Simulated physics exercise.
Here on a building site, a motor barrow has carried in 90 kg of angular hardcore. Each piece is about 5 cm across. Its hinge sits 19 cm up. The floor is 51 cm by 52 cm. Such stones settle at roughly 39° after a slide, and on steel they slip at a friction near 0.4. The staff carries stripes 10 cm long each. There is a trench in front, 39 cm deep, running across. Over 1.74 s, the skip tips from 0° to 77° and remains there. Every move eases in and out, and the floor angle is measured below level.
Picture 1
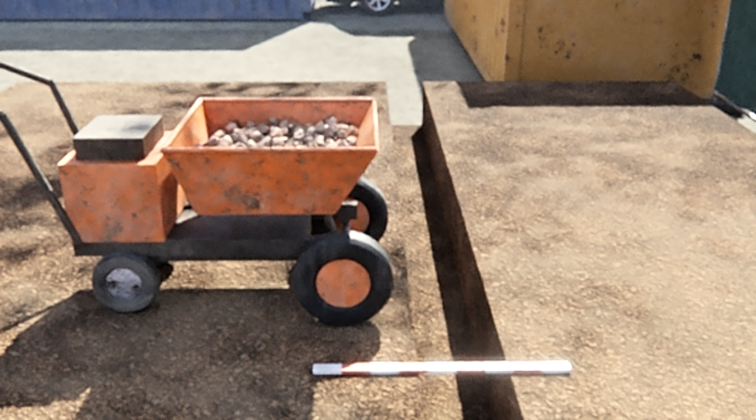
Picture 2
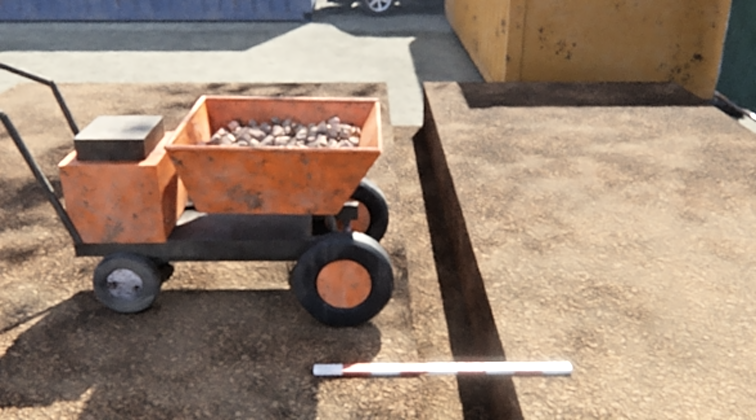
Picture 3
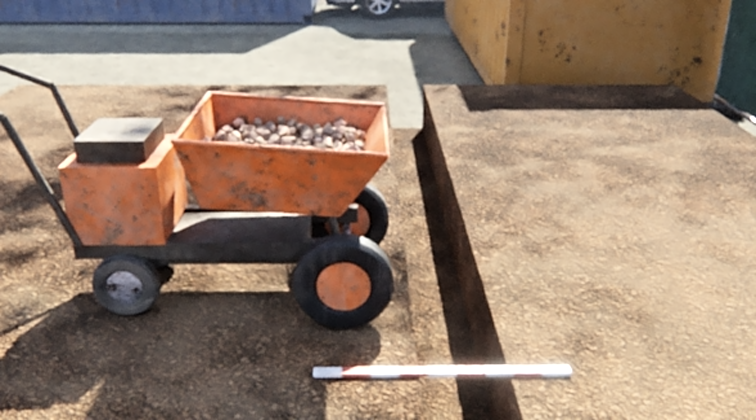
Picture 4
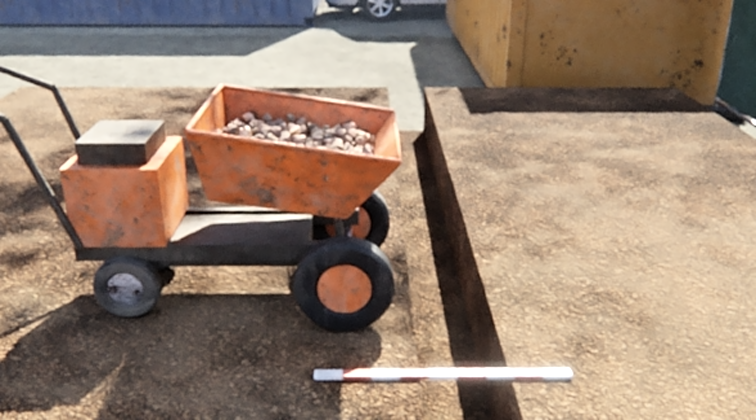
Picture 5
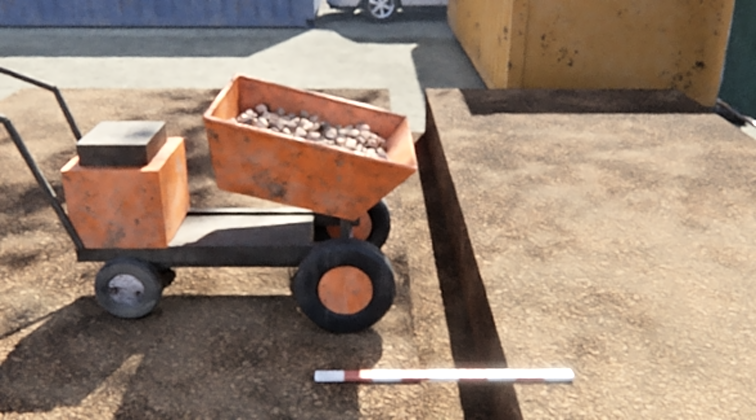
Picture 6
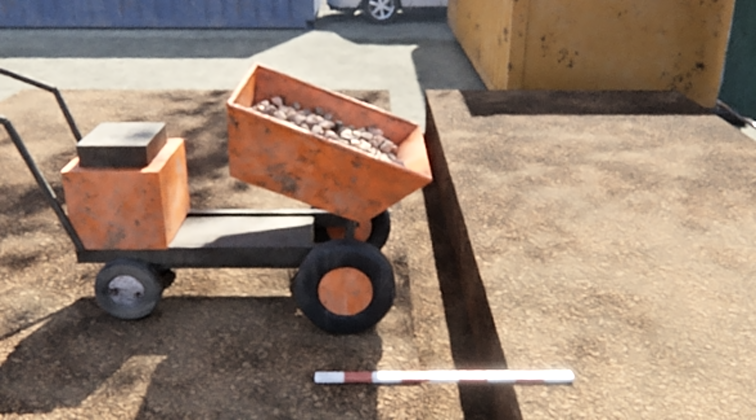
An orange motor barrow heaped with grey-brown stones stands on sunlit brown ground at a building site, seen from its side and slightly above. Its black handles are at the left, a dark narrow trench lies to the right, a red-and-white staff rests in front, and blue and yellow containers stand behind. The skip tilts steadily, its rear rising and its front lip swinging rightward and down, while the wheels and camera stay still.
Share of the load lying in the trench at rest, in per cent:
35 per cent.
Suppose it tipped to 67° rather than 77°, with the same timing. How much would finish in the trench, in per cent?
Near 10 per cent then.
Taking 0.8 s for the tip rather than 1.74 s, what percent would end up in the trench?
About 30 percent, I'd say.
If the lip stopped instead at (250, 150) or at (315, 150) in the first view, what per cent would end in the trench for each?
It'd be around 55 per cent and after that around 85 per cent.
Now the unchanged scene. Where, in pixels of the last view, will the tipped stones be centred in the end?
The middle should be near (504, 289).
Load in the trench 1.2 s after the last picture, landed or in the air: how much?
Close to 0 per cent has got there by then.
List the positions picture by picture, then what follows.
The first frame shows lip at (377, 150), floor tilted 0°, highest stones at (307, 132).
In the second frame, the skip is at 1°, its lip at (381, 151); the top of the load is at (302, 132).
In the third frame, the skip is at 4°, its lip at (388, 156); the top of the load is at (264, 133).
The fourth frame shows lip at (401, 162), floor tilted 9°, highest stones at (253, 128).
In the fifth frame, the skip is at 14°, its lip at (416, 170); the top of the load is at (263, 121).
In the sixth frame, the skip is at 21°, its lip at (431, 180); the top of the load is at (269, 112).
Then, 0.7 s after the last picture the floor is at 65°, 100 % in the skip; the foremost stones are at (466, 227).
Then, 1.2 s after the last picture the floor is at 77°, 80 % in the skip, 1 % in the trench, 20 % past the trench; the foremost stones are at (559, 291).
Then, 1.6 s after the last picture the floor is at 77°, 46 % in the skip, 5 % in the trench, 50 % past the trench; the foremost stones are at (625, 283).
Then, 3.5 s after the last picture the floor is at 77°, 15 % in the skip, 35 % in the trench, 50 % past the trench; the foremost stones are at (650, 283).
